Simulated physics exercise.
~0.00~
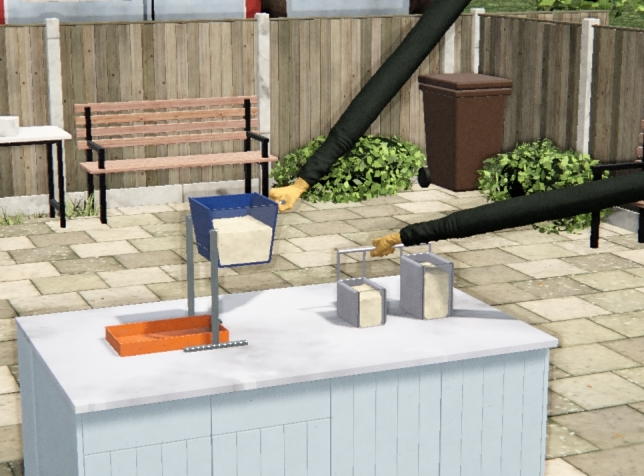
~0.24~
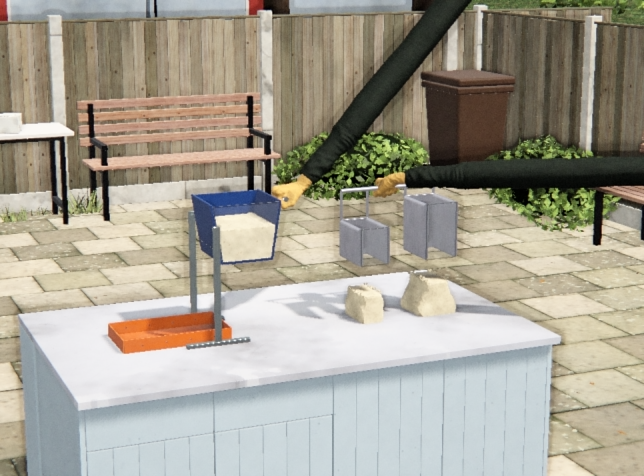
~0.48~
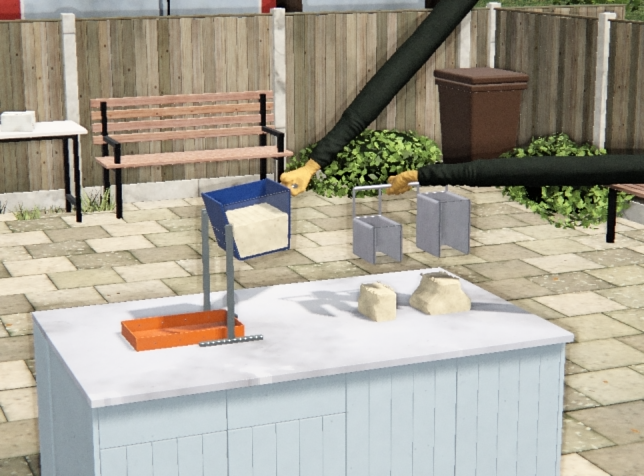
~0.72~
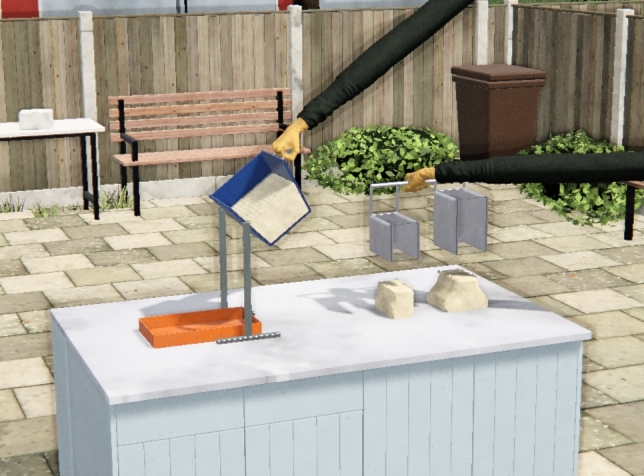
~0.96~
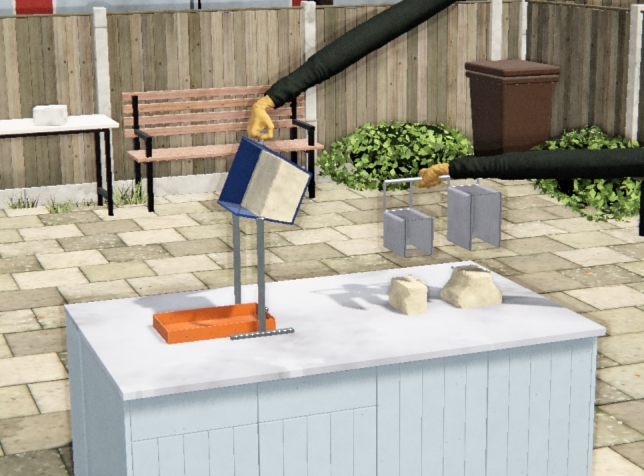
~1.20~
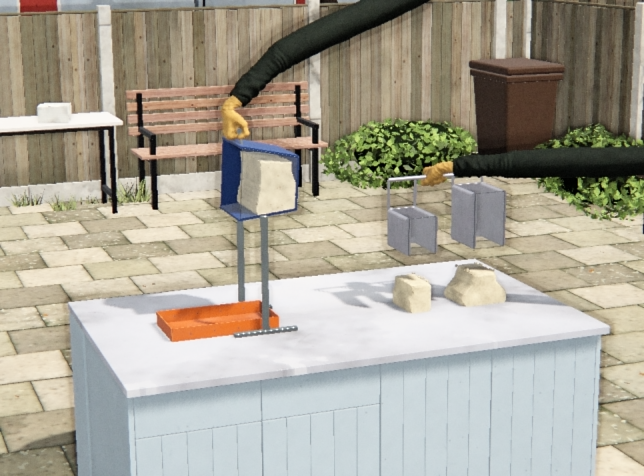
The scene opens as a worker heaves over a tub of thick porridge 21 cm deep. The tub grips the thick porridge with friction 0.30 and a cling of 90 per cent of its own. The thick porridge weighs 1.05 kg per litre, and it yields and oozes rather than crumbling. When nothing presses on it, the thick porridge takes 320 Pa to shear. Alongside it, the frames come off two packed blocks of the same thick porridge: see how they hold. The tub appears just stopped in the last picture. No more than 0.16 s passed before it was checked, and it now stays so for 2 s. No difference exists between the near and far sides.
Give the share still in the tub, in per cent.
70 %.
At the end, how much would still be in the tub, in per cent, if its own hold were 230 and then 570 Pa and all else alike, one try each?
First 55 %, second 100 %.
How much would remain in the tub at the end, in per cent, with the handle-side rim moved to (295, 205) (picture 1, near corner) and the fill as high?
About 45 per cent.
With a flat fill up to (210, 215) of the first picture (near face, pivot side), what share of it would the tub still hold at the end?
I'd say close to 40 % stays in the tub.
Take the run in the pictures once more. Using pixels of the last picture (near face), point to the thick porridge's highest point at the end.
Roughly at pixel (282, 188).
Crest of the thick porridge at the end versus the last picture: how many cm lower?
The top ends up some 10 cm below its level in the last picture.
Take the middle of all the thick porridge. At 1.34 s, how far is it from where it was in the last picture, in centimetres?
Roughly 4 centimetres.
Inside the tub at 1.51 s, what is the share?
Near 90 in a hundred.
After 1.34 s, the tub is at 87 degrees and holds 100 %.
After 1.51 s, the tub is at 87 degrees and holds 91 %.
After 1.68 s, the tub is at 87 degrees and holds 77 %.
After 1.85 s, the tub is at 87 degrees and holds 70 %.
After 3.20 s, the tub is at 87 degrees and holds 70 %.
